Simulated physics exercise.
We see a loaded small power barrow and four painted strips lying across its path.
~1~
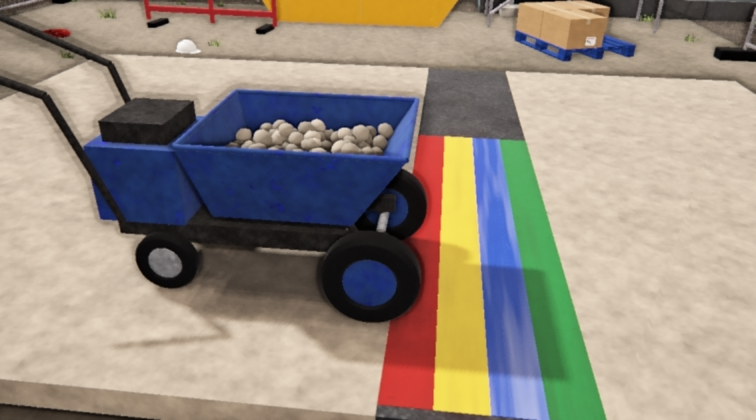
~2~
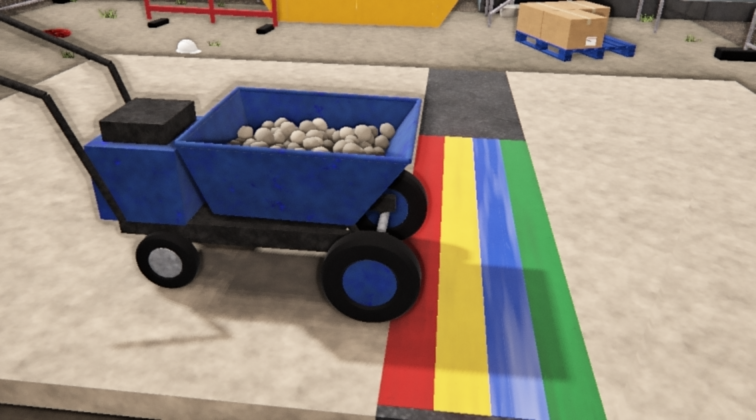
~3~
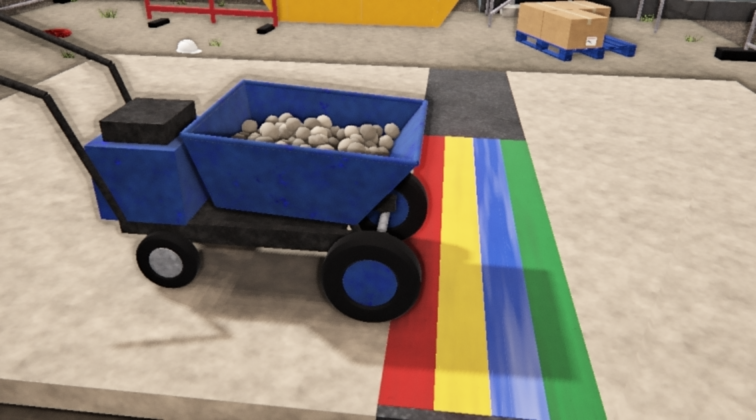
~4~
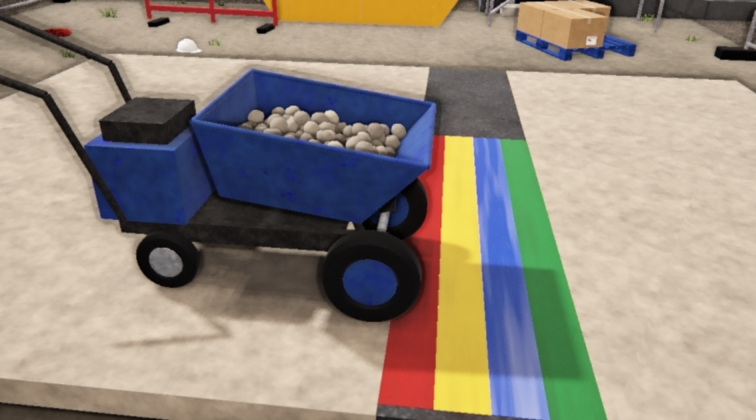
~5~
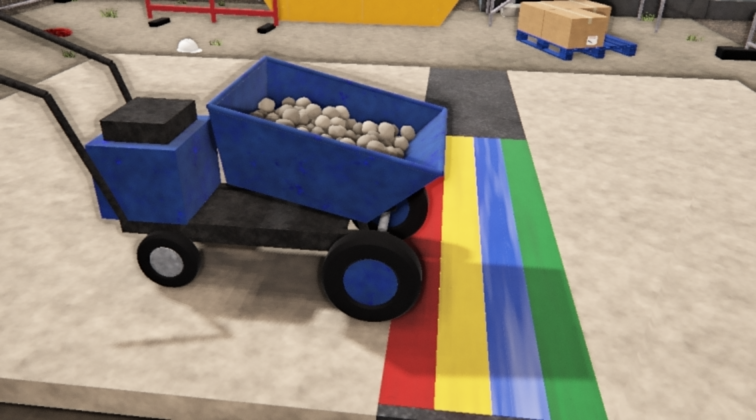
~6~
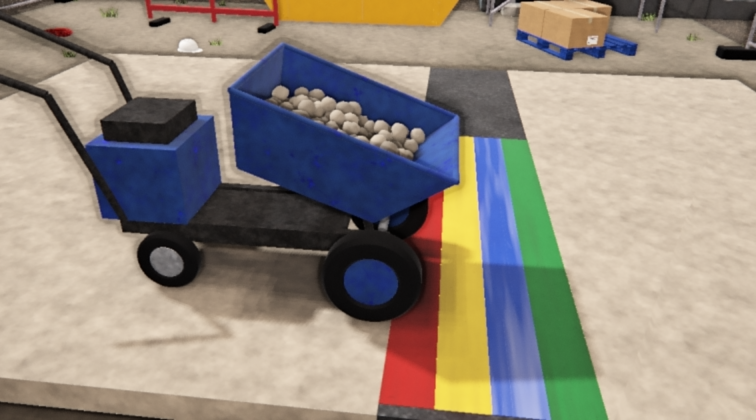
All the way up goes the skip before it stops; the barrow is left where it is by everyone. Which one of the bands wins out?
Green wins out.
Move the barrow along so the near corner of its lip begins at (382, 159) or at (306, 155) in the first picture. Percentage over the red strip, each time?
Roughly 0 per cent, and 20 per cent.
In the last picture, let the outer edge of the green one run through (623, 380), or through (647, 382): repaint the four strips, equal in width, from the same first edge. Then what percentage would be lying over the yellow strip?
First some 0, then 0 per cent.
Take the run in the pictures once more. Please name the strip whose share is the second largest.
The second place goes to that blue strip.
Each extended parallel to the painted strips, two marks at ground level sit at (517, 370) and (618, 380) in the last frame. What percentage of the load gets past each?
Around 80 percent for the first and 20 percent for the second.
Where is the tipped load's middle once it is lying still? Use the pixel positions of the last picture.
About pixel (552, 285).
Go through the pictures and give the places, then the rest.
In the first picture, lip of the skip (406, 161), level; top of the load (309, 146), river pebbles; red strip (410, 356); yellow strip (461, 360); blue strip (514, 365); green strip (567, 370).
In the second picture, lip of the skip (409, 161), level; top of the load (295, 151).
In the third picture, lip of the skip (416, 164), tipped barely; top of the load (283, 147).
In the fourth picture, lip of the skip (427, 167), tipped a little; top of the load (290, 140).
In the fifth picture, lip of the skip (441, 174), tipped a little; top of the load (290, 130).
In the sixth picture, lip of the skip (456, 183), tipped clearly; top of the load (287, 114); red strip (411, 355); yellow strip (463, 360); blue strip (515, 364); green strip (568, 369).
Just after the last frame, skip tipped steeply; every one in the skip.
A moment on, skip tipped right over; the larger part in the skip; about a tenth over the blue strip; about a tenth over the green strip.
Further on, skip tipped right over; roughly a quarter in the skip; roughly a quarter over the blue strip; roughly a third over the green strip; roughly a quarter off the paint.
When it is over, skip tipped right over; about a tenth in the skip; not one over the red strip; not one over the yellow strip; roughly a quarter over the blue strip; roughly a third over the green strip; roughly a quarter off the paint.
